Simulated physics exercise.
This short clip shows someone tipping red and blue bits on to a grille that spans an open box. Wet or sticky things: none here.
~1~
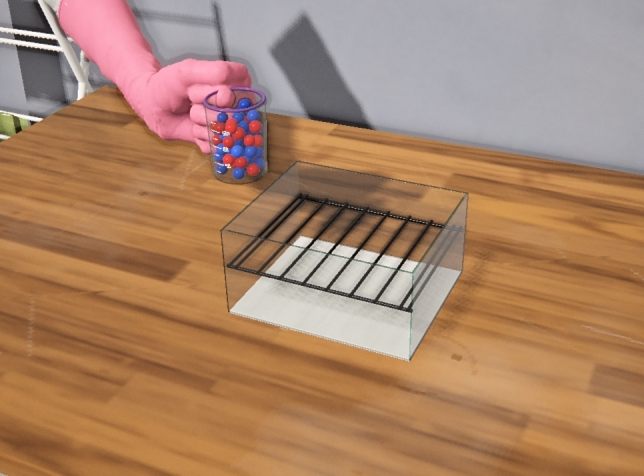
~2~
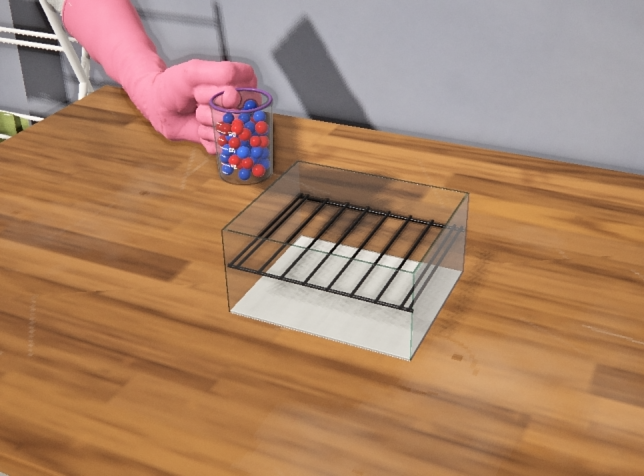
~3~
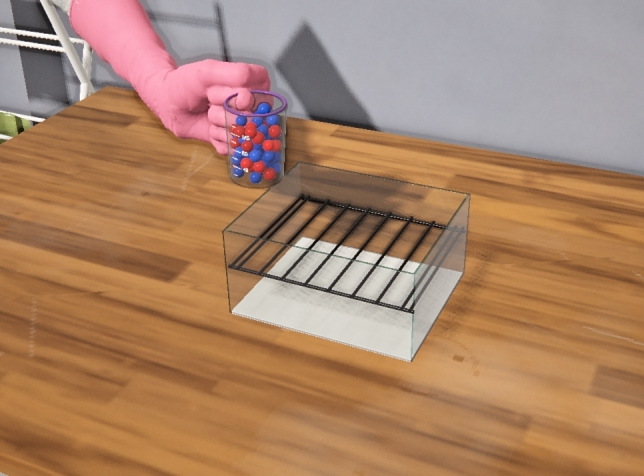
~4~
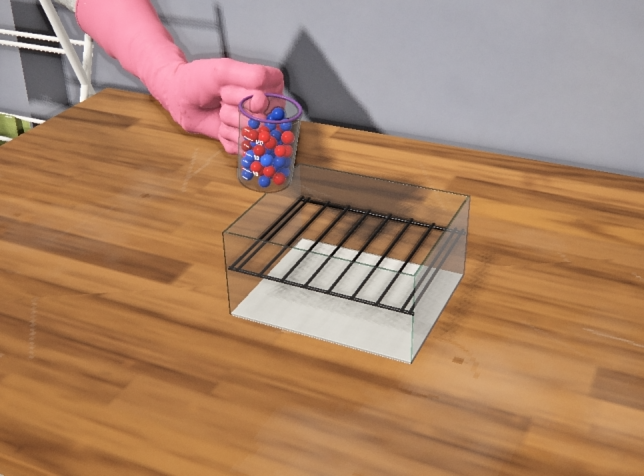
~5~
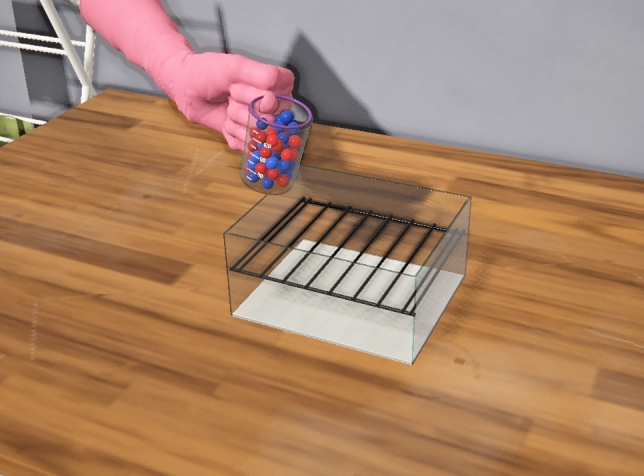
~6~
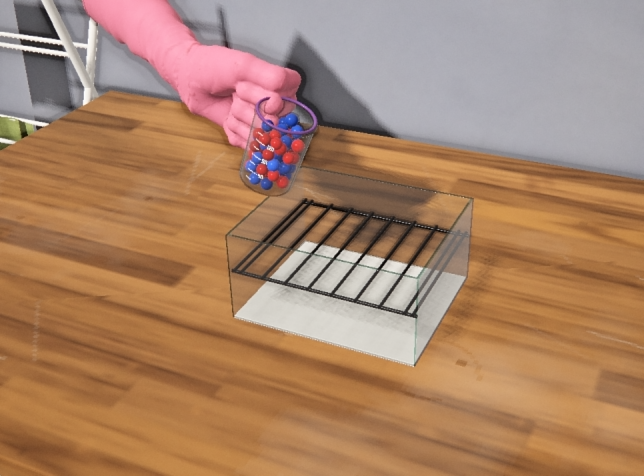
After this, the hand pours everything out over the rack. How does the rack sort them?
I reckon the red ones make it through; the blue ones make it through.
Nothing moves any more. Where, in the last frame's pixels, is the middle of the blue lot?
Roughly at pixel (360, 297).
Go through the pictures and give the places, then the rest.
In the first picture, cup near (238, 137), upright; rack near (405, 259), 10 wires across; red round beads near (225, 142), narrower than the gaps; blue wooden balls near (247, 145), narrower than the gaps.
In the second picture, cup near (244, 137), upright; blue ones near (253, 146).
In the third picture, cup near (256, 140), tipped 3°; red ones near (243, 145).
In the fourth picture, cup near (268, 144), tipped 8°; blue ones near (276, 154).
In the fifth picture, cup near (274, 146), tipped 15°; red ones near (259, 148).
In the sixth picture, cup near (276, 148), tipped 21°; rack near (410, 264); red ones near (261, 148); blue ones near (282, 158).
Then, 0.37 s on from there, red ones, the whole lot in the cup; blue ones, the whole lot in the cup.
Then, 0.83 s on from there, red ones, the whole lot in the cup; blue ones, the whole lot in the cup.
Then, 1.33 s on from there, red ones, near two thirds in the cup, near a quarter on or over the wires, a little under the rack; blue ones, near half in the cup, near a quarter on or over the wires, near a quarter under the rack.
In the end, red ones, the whole lot under the rack; blue ones, the whole lot under the rack.
